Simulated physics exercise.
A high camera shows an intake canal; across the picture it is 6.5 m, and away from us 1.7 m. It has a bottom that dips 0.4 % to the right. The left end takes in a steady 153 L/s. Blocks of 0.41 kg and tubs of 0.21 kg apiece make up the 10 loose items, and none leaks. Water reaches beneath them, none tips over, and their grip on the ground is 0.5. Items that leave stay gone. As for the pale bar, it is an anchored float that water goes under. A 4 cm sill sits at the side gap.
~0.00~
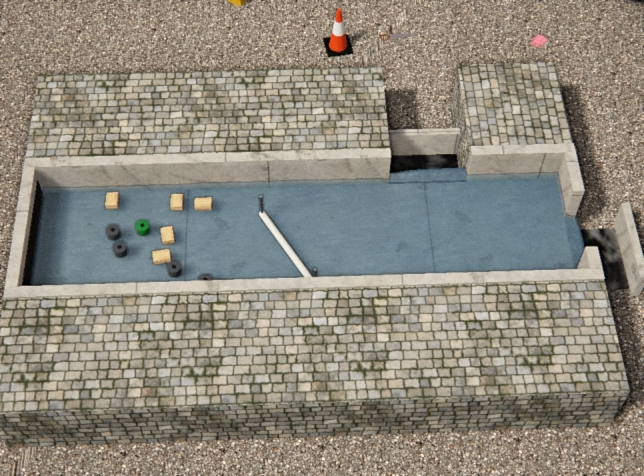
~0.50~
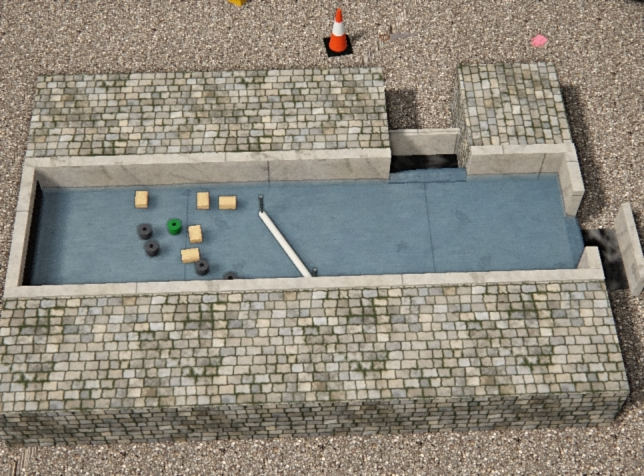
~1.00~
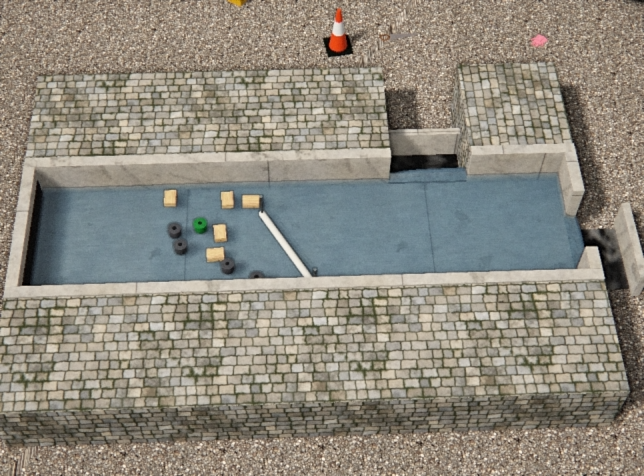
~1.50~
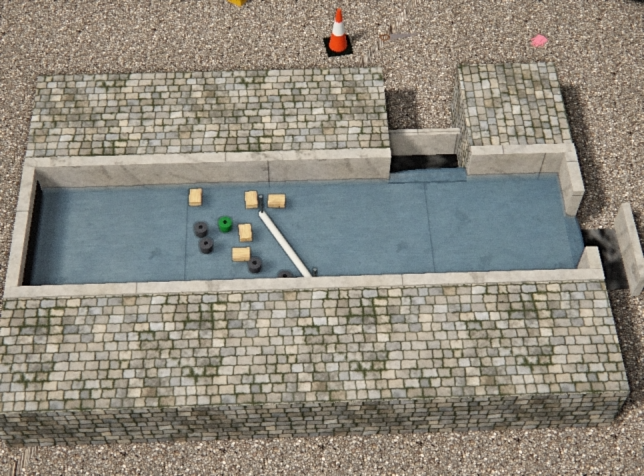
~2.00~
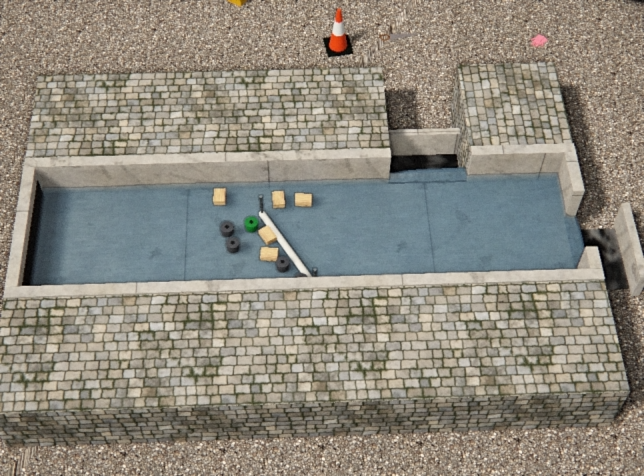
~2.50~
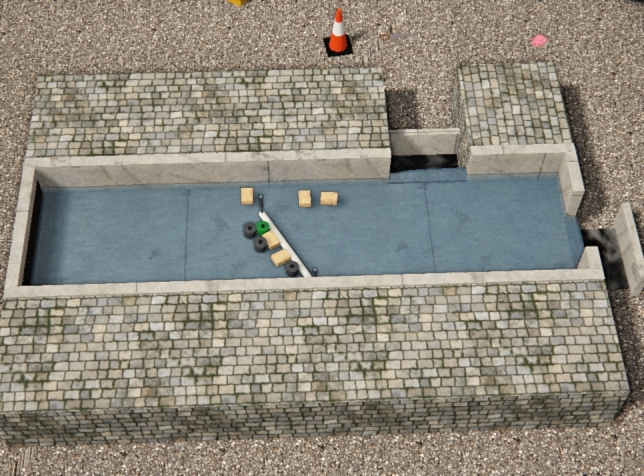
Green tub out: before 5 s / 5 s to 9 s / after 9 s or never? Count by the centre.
After 9 s or never.
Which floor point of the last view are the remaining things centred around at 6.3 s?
Roughly at (286, 271).
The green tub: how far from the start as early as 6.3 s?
Around 150 centimetres.
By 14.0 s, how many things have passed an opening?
I count 3 by that time.
After 3.5 s the green tub is near (268, 233), 1.5 m from its start, afloat; 0 of 10 are out; 10 afloat.
After 6.3 s the green tub is near (274, 241), 1.6 m from its start, afloat; 3 of 10 are out; 7 afloat.
After 10.0 s the green tub is near (274, 241), 1.6 m from its start, afloat; 3 of 10 are out; 7 afloat.
After 14.0 s the green tub is near (274, 241), 1.6 m from its start, afloat; 3 of 10 are out; 7 afloat.
